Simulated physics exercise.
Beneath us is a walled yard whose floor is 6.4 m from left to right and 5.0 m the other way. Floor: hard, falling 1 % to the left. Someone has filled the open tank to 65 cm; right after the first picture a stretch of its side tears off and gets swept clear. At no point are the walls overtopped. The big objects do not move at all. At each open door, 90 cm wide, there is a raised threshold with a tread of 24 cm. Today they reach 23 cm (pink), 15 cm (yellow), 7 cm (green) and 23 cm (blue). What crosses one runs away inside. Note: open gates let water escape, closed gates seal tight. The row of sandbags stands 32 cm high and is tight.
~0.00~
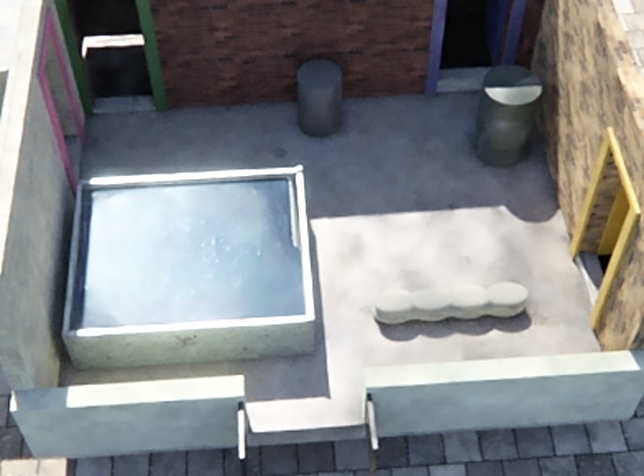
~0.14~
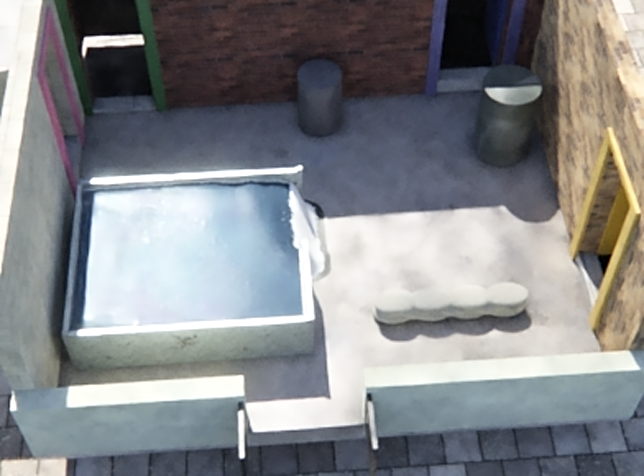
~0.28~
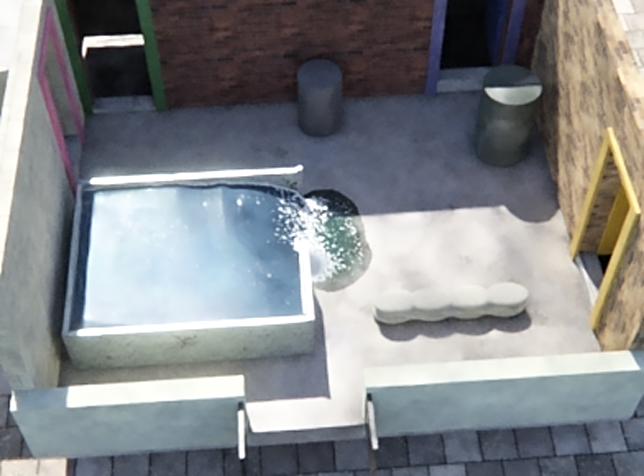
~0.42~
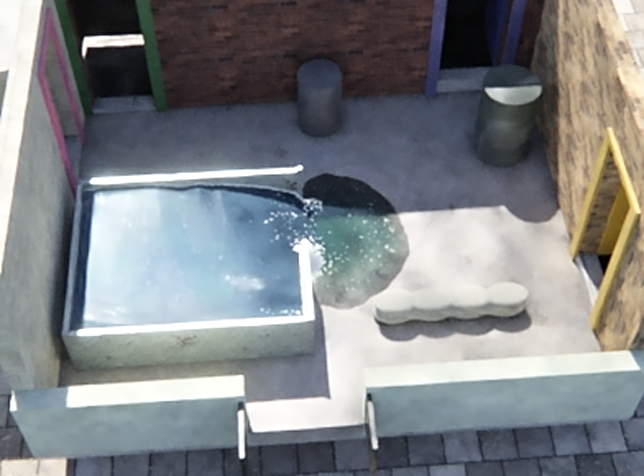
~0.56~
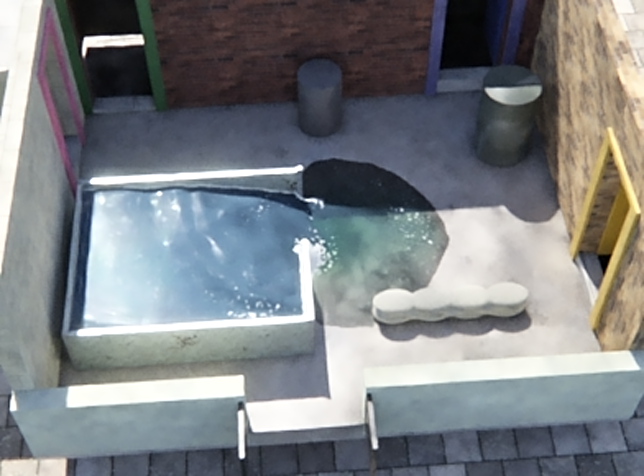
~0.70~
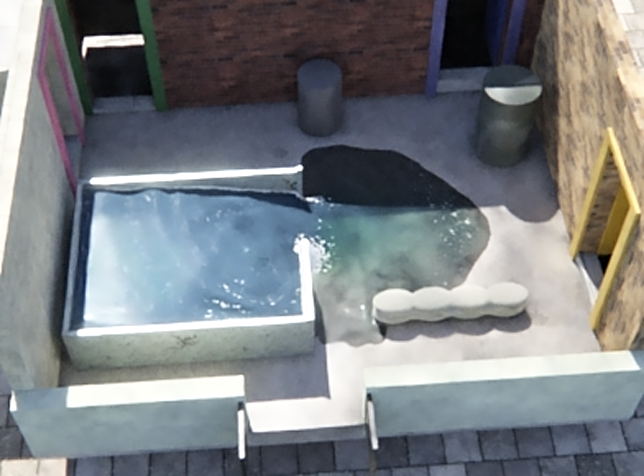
The footage shows a walled yard where part of the right side of a full, open tank gives way, and water pours through the gap, spreading rightward across the grey floor in a widening pool behind a low, scalloped block.
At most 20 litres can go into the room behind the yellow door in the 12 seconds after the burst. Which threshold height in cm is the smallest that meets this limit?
A height of roughly 25 cm.
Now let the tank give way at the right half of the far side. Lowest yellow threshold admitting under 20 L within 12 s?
Some 8.5 centimetres.
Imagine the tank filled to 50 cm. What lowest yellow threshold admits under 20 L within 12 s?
It would take a step of about 17 cm.
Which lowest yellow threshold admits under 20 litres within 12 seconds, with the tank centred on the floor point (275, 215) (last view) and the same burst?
About 16 cm.
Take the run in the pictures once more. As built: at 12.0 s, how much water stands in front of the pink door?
About 15.0 centimetres.
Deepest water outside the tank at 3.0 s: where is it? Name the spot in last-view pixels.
(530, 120).
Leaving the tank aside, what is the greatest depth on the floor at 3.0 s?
34 cm.
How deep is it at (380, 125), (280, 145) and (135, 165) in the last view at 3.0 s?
First 2, then 0, then 0 cm.
After 1.4 s water covers 40 % of the floor, deepest (37 cm) near (310, 235); 12 cm at the yellow door, 0 litres in over its 15 cm threshold.
After 3.0 s water covers 50 % of the floor, deepest (34 cm) near (530, 120); 26 cm at the yellow door, 69 litres in over its 15 cm threshold.
After 12.0 s water covers 95 % of the floor, deepest (18 cm) near (85, 120); 10 cm at the yellow door, 111 litres in over its 15 cm threshold.
At the yellow door as built, the water arrived by 1.4 s and peaked near 27 cm at 2.8 s.
With a threshold of 21 cm, 43 litres would have come in within the 12 s; with 28.5 cm, 7 litres. So under 20 litres takes about 25 cm.
